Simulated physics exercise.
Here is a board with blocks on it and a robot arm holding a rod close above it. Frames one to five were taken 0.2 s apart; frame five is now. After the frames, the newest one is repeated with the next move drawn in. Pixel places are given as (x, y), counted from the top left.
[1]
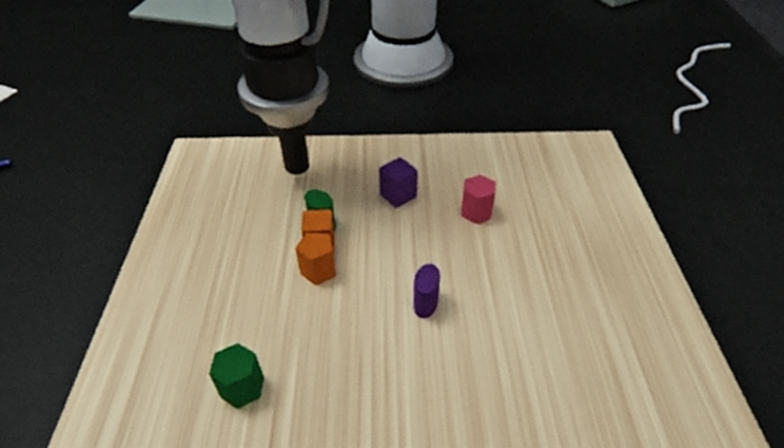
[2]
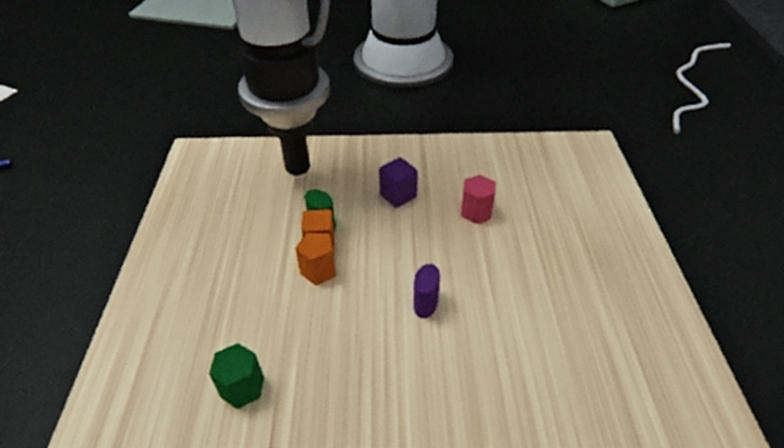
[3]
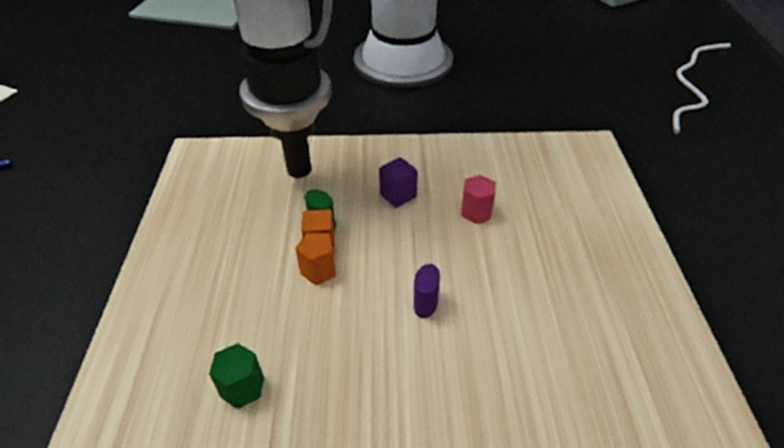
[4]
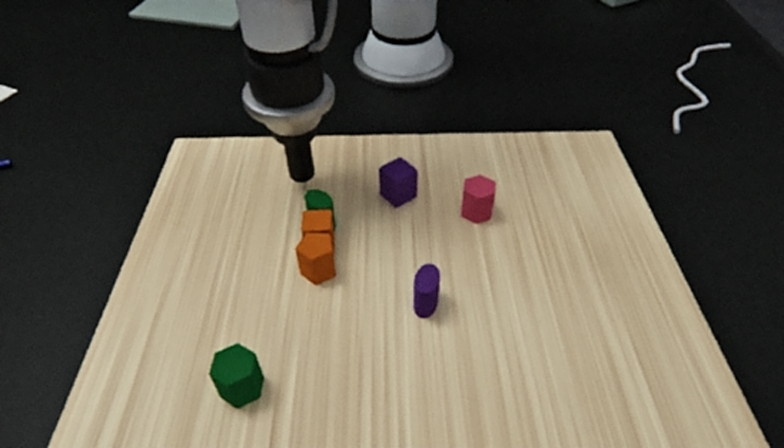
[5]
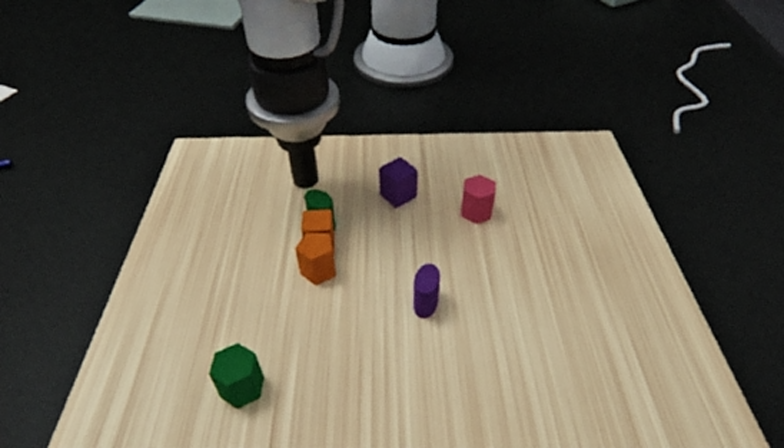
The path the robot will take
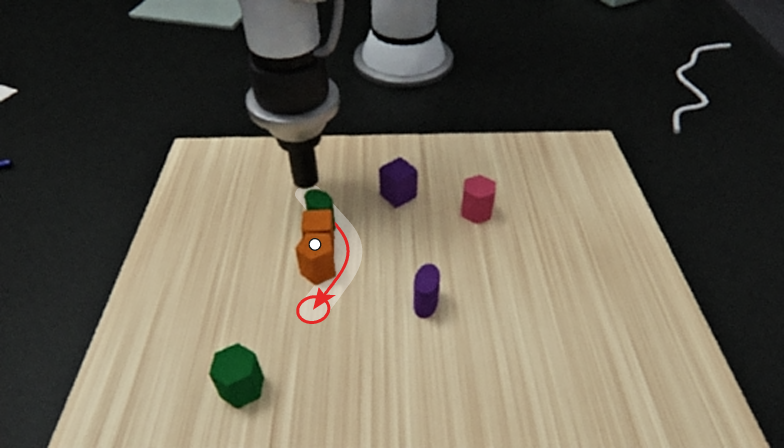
On a pale wooden board scattered with colored blocks, a robot arm's dark rod barely moved at first, then crept slightly down and right toward the green block behind two orange ones, while every block stayed still.
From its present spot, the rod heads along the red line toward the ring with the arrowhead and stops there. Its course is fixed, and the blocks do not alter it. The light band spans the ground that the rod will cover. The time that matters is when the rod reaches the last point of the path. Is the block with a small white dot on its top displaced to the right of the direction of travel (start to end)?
Yes.
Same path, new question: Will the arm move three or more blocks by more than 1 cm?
Going by the path, yes.
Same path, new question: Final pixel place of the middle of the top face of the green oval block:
The middle of the upper face of the green oval block will lie at about (367, 248) in the picture.
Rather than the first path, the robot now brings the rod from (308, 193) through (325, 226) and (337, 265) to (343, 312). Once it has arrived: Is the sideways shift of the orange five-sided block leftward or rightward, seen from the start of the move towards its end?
That's a shift to the right.
Drawn move, from (308, 193) through (335, 224) and (345, 265) to (313, 309); the dot is on the orange five-sided block.
What follows on the original path. One third of the way, rod at (334, 213); orange five-sided block at (312, 256), turned 25° clockwise; orange square piece at (327, 234), turned 35° clockwise; green oval block at (341, 216), turned 25° anticlockwise.
Two thirds of the way, rod at (344, 254); orange five-sided block at (295, 278), turned 50° clockwise; orange square piece at (323, 262), turned 60° clockwise; green oval block at (368, 246), turned 110° anticlockwise.
At the end, rod at (311, 298); orange five-sided block at (247, 319), turned 65° clockwise; orange square piece at (282, 309), turned 70° clockwise; green oval block at (367, 248), turned 120° anticlockwise; purple square piece still.
